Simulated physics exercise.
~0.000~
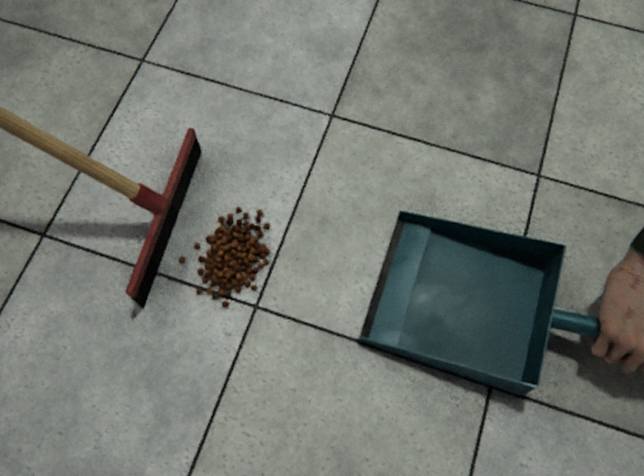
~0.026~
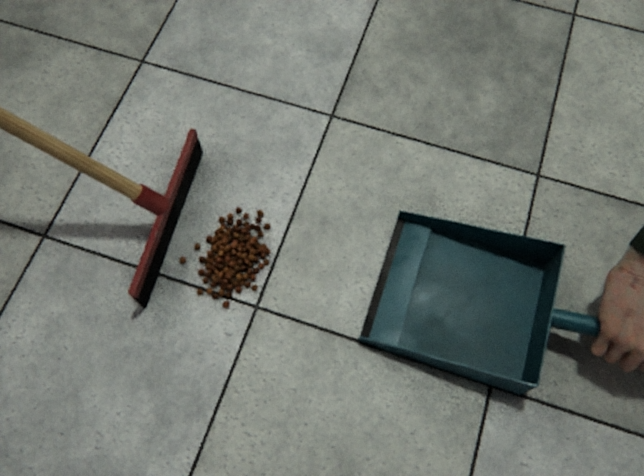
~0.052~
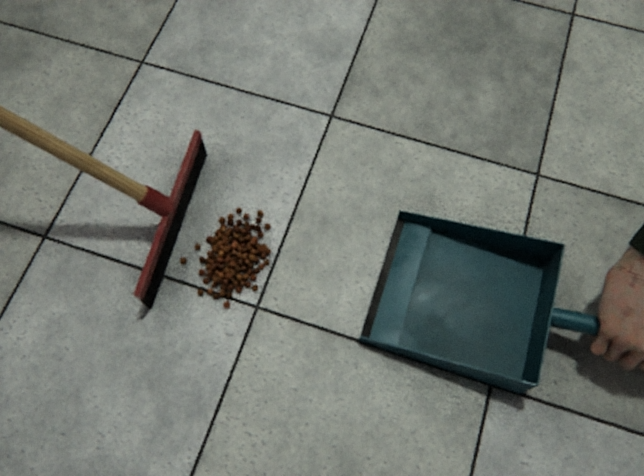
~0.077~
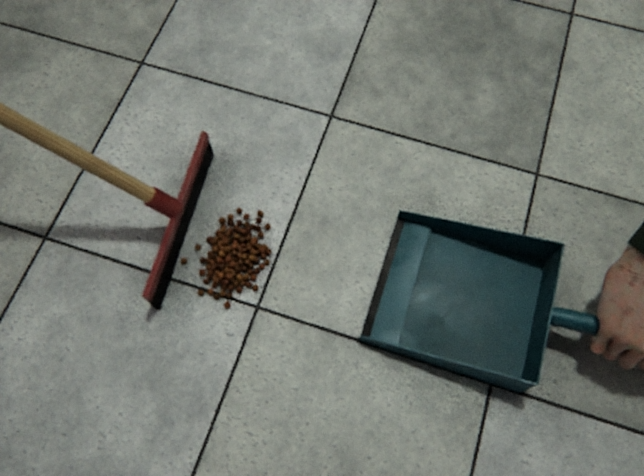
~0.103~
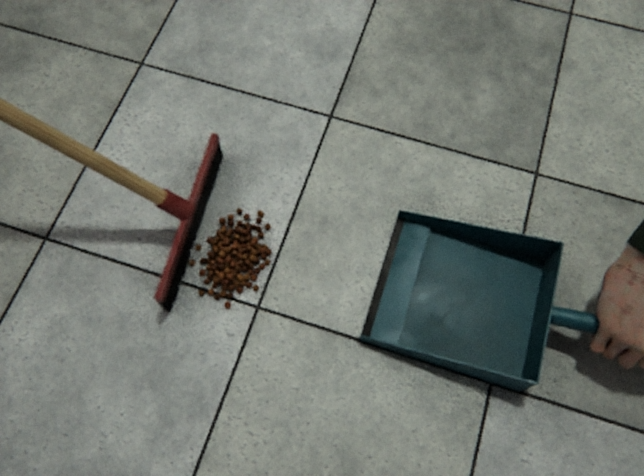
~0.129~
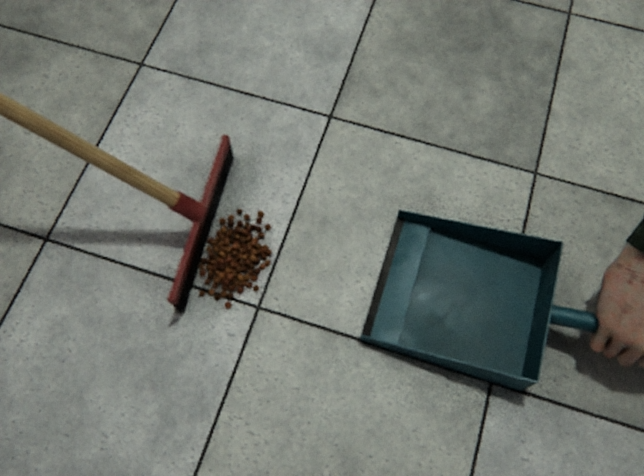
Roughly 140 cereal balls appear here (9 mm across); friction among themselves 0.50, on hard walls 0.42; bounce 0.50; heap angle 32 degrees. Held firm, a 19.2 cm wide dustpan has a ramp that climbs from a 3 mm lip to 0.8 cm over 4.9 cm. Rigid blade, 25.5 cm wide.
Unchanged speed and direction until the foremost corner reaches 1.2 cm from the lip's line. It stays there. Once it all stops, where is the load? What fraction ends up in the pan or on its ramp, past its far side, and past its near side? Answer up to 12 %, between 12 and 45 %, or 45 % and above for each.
Pan: 45 % or more; far side: Up to 12 %; near side: Up to 12 %.
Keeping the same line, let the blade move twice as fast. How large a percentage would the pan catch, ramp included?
About 60 per cent.
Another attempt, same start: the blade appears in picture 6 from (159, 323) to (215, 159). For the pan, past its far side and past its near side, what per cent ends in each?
Pan 5 % / far 0 % / near 45 %.
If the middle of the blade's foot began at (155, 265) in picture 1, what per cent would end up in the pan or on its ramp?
Close to 40 in a hundred.
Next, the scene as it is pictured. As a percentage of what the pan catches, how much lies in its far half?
Some 50 per cent.
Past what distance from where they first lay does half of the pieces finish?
That distance is close to 22 cm.
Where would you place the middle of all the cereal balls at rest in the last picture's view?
Near (388, 272).
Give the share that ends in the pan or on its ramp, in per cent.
That works out at about 55 percent.
Then, at 0.32 s, middle of the blade 14 cm from the lip; 0 % over the lip, far side 0 %, near side 5 %.
After 0.44 s, middle of the blade 6 cm from the lip; 0 % over the lip, far side 0 %, near side 5 %.
Then, at 0.70 s, middle of the blade 2 cm from the lip; 55 % over the lip, far side 5 %, near side 5 %.
In the end, at 1.1 s, pan 55 %, far side 5 %, near side 5 %, in front of the lip or behind the blade 35 %.
